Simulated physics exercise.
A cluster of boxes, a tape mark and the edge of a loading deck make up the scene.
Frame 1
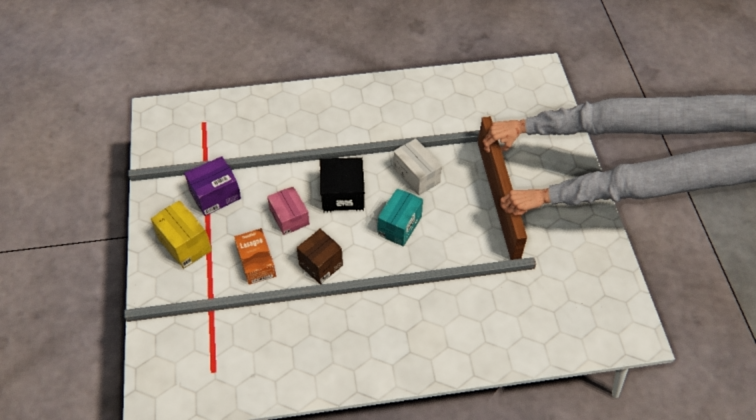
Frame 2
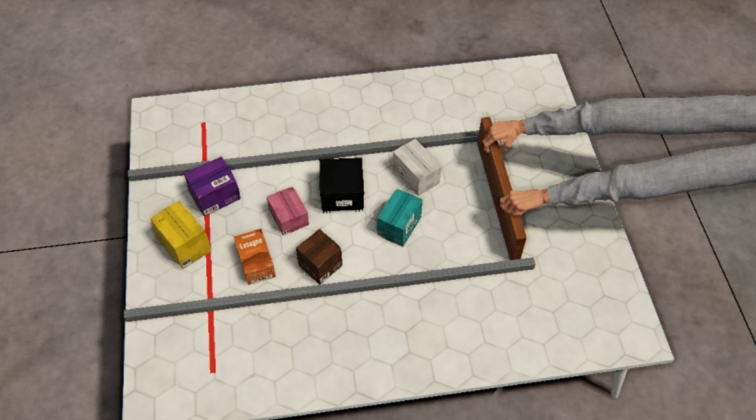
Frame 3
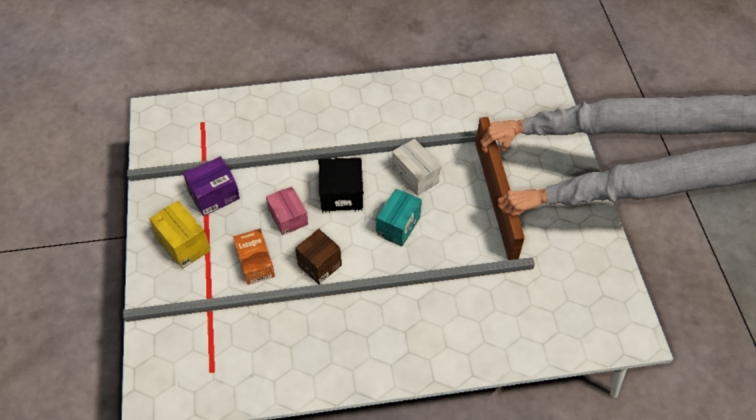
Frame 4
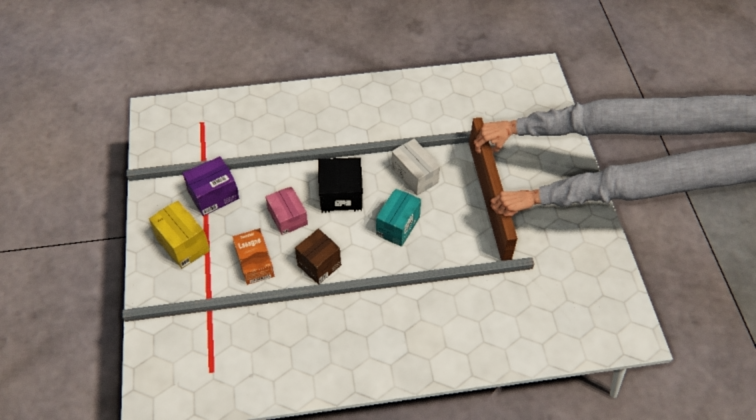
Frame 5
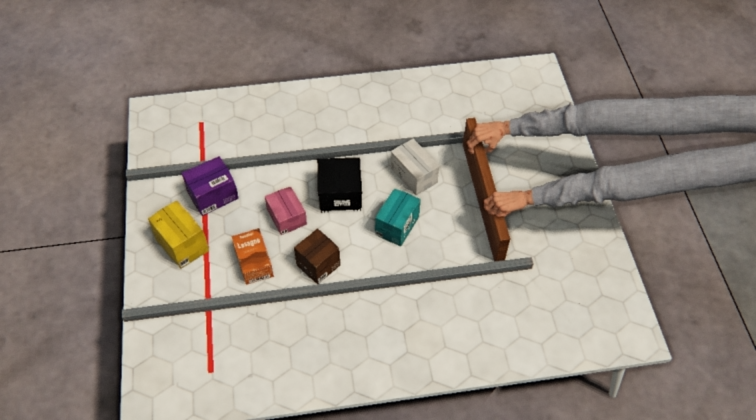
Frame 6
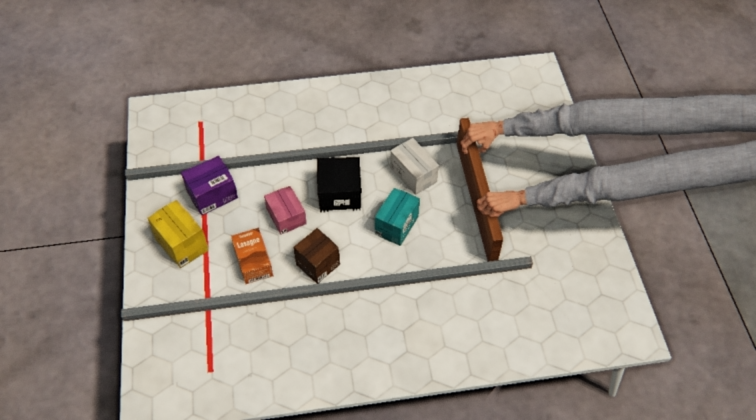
On a white tiled table between two grey rails, a pair of hands slid a brown wooden plank slightly left toward a cluster of colourful boxes, which stayed practically still around a red line.
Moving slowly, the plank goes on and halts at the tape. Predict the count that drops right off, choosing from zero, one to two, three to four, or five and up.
It will most likely knock one or two off.
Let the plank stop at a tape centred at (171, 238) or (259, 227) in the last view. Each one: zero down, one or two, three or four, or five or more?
Either three or four; not one.
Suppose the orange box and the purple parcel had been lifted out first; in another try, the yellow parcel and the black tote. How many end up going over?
First 1, then 0.
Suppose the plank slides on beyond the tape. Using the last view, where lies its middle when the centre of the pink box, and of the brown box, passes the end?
At (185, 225) for the pink box; at (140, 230) for the brown box.
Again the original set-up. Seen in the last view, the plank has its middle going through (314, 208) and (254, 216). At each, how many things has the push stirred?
The count reaches 6 first and 8 second.
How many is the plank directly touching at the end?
The count in contact is 3.
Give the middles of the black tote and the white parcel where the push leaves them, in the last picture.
About (158, 221), and the other about (187, 187).
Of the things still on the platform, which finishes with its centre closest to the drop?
Nearest at the end: The pink box.
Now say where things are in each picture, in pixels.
Yellow parcel (182, 235); purple parcel (213, 186); orange box (255, 256); plank (501, 187); tape (208, 235), in the first frame.
Purple parcel (213, 186); turquoise parcel (400, 218), in the second frame.
Orange box (254, 256); pink box (287, 211), in the third frame.
Yellow parcel (180, 235); plank (492, 188), in the fourth frame.
Purple parcel (211, 186); black tote (340, 185), in the fifth frame.
Yellow parcel (178, 234); purple parcel (210, 186); orange box (252, 256); plank (478, 188); tape (205, 234), in the sixth frame.
A little later, none off yet; yellow parcel at rest near (178, 234); purple parcel at rest near (210, 186); orange box at rest near (252, 256).
Next, none off yet; yellow parcel at rest near (178, 234); purple parcel at rest near (210, 186); orange box shifted a little near (239, 264).
Later still, none off yet; yellow parcel shifted about its own width near (152, 248); purple parcel shifted a little near (193, 183); orange box shifted about its own width near (204, 284).
When it is over, the number that fall off is one or two; down, yellow parcel.
